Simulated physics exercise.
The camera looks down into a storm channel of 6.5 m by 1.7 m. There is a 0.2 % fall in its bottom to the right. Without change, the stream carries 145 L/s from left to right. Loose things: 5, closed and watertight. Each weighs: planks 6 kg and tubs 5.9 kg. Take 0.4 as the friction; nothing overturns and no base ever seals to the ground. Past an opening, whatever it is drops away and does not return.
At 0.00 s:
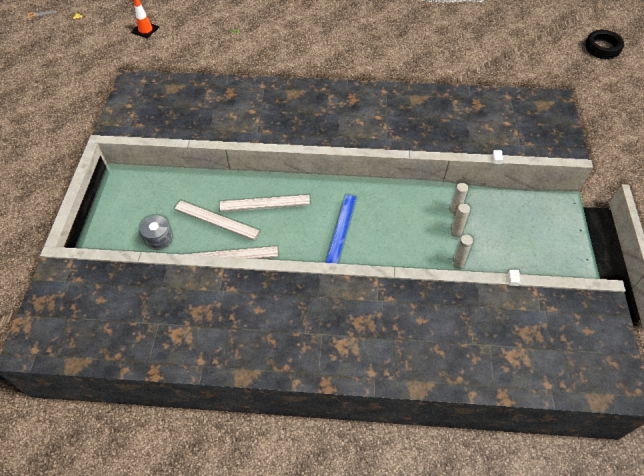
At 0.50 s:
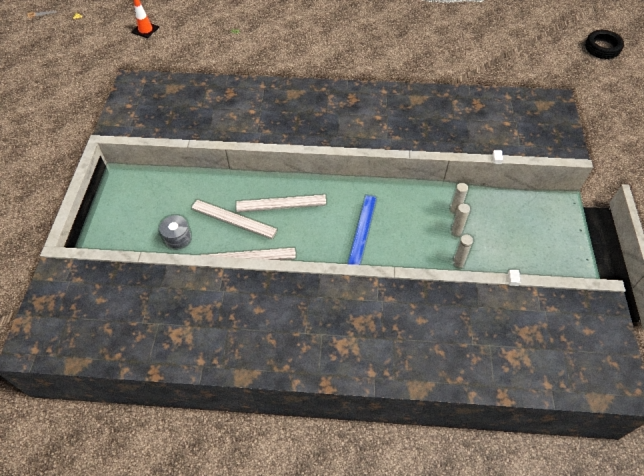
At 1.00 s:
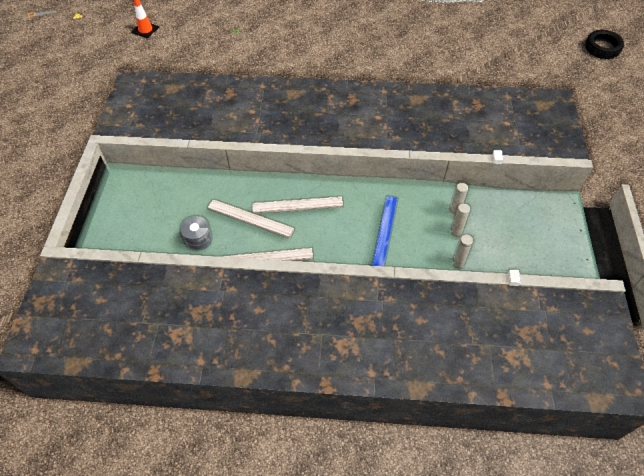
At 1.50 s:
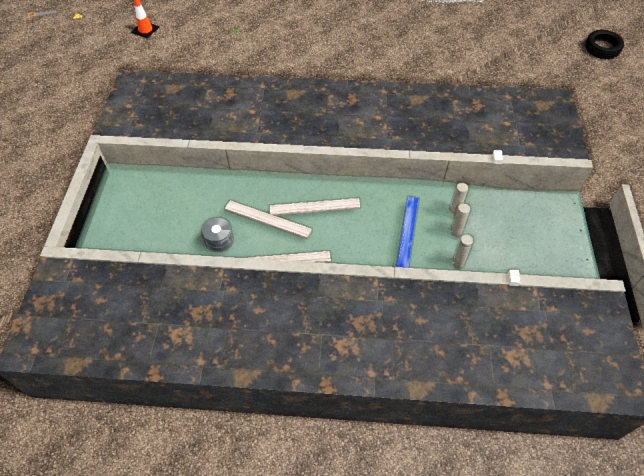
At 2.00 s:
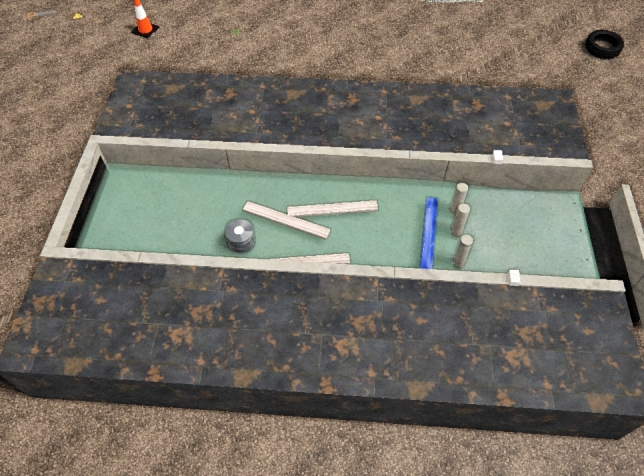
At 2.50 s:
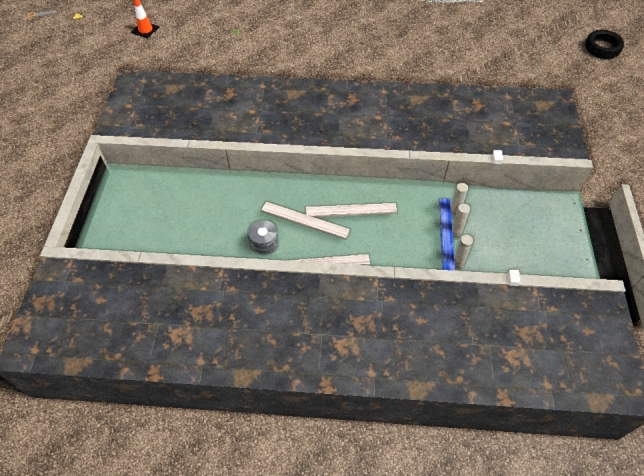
A blue plank, three pale planks and a round grey tub drift right along a channel.
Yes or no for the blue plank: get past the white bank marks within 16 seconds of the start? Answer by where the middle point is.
Lab note - blue plank: Not past.
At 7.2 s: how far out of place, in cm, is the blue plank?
Roughly 140 centimetres by that point.
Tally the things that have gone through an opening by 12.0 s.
Count at that moment: 1.
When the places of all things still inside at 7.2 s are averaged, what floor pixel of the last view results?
I'd say about (413, 243) in the last view.
After 3.5 s the blue plank is near (447, 236), 1.4 m from its start, afloat; 0 of 5 are over the mark; 5 afloat.
After 7.2 s the blue plank is near (447, 236), 1.4 m from its start, afloat; 0 of 5 are over the mark; 5 afloat.
After 12.0 s the blue plank is near (447, 236), 1.4 m from its start, afloat; 1 of 5 are over the mark; 4 afloat.
After 16.0 s the blue plank is near (447, 236), 1.4 m from its start, afloat; 1 of 5 are over the mark; 4 afloat.
